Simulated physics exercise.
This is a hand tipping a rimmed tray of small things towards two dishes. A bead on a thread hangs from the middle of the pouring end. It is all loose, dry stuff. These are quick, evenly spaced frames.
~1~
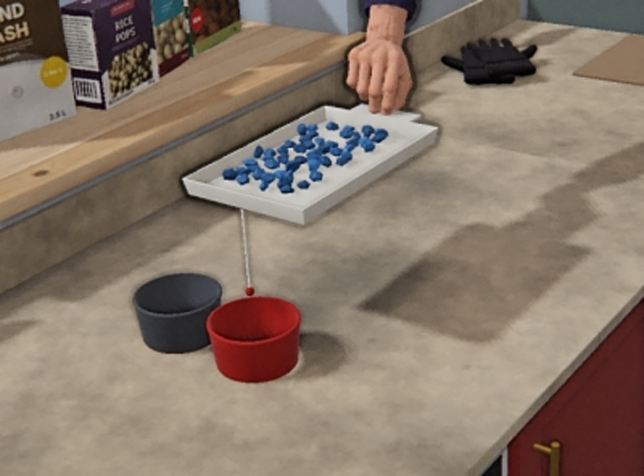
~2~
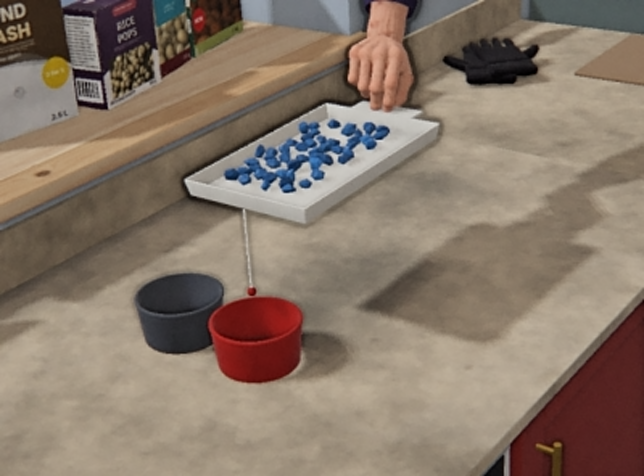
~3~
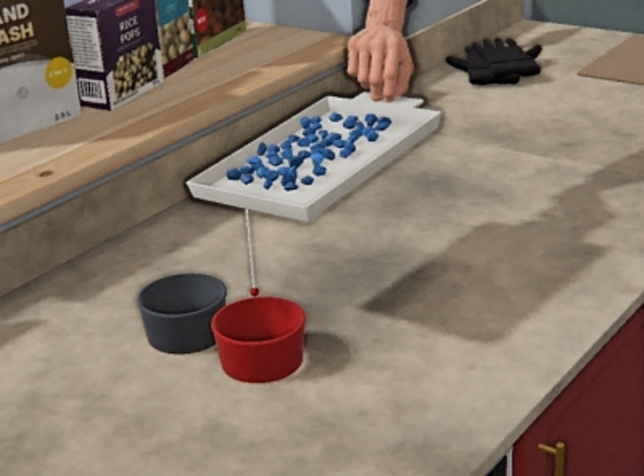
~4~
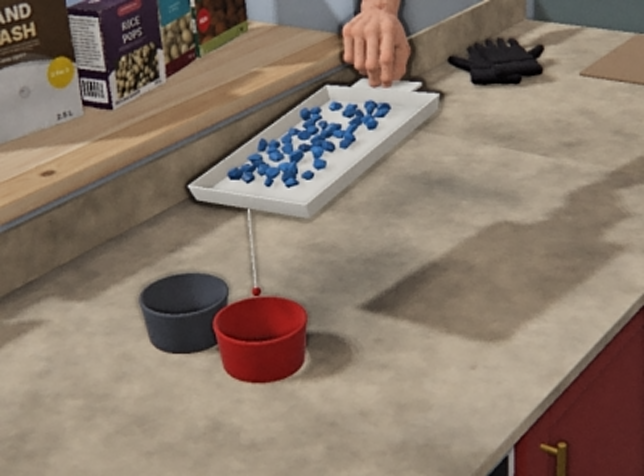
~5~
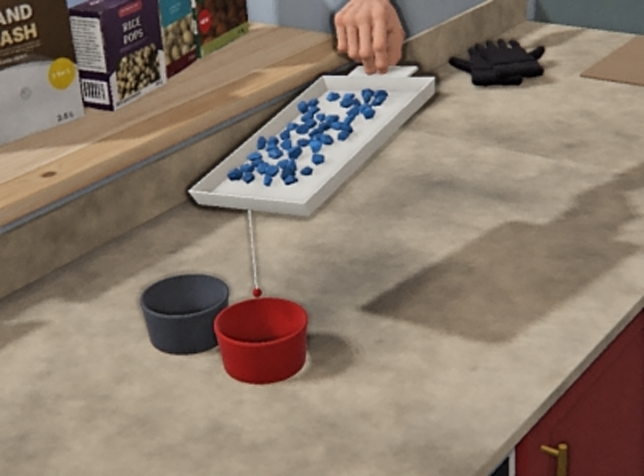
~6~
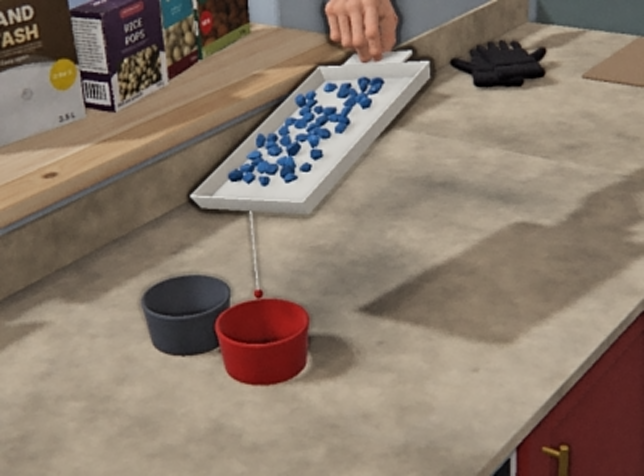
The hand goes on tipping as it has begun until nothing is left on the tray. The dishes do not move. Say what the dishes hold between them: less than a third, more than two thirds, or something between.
They take more than two thirds between them.
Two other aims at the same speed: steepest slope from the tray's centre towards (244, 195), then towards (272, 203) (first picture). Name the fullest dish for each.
In turn: The left dish; the dish on the right.
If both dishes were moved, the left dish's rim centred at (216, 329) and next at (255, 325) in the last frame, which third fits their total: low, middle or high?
One: Less than a third. Two: Under a third.
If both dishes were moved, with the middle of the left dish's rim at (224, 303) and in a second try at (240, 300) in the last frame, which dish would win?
One: The dish on the left. Two: The dish on the left.
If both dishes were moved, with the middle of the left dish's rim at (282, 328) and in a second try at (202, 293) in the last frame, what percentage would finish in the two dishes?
About 0 and 90 per cent.
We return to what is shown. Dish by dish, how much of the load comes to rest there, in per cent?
About: Left dish 80, right dish 0 per cent.
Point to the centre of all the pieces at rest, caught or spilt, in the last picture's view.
Near (191, 328).
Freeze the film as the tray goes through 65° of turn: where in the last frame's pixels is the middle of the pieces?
Around (232, 164).
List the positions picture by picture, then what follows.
The first picture shows corners of the pouring end at (188, 178) and (302, 208), level; middle of the load at (314, 153), aquarium stones; left dish at (149, 329); right dish at (226, 357); bead on its thread at (250, 291).
The second picture shows corners of the pouring end at (189, 179) and (304, 207), level; middle of the load at (316, 152).
The third picture shows corners of the pouring end at (192, 182) and (305, 205), tipped barely, lowest at the left corner; middle of the load at (318, 147).
The fourth picture shows corners of the pouring end at (193, 185) and (305, 202), tipped a little, lowest at the left corner; middle of the load at (318, 139).
The fifth picture shows corners of the pouring end at (193, 190) and (303, 201), tipped clearly, lowest at the left corner; middle of the load at (316, 132).
The sixth picture shows corners of the pouring end at (195, 194) and (302, 199), tipped clearly, lowest at the left corner; middle of the load at (313, 127); left dish at (158, 331); right dish at (235, 359).
Soon after the last picture, tray tipped steeply; all on the tray.
A little later, tray tipped past a quarter turn; about a third on the tray; about two thirds in the left dish; a stray few outside both.
Later still, tray tipped past a quarter turn; a stray few in the right dish; most in the left dish; a small part outside both.
At rest, tray tipped past a quarter turn; a stray few in the right dish; most in the left dish; a small part outside both.
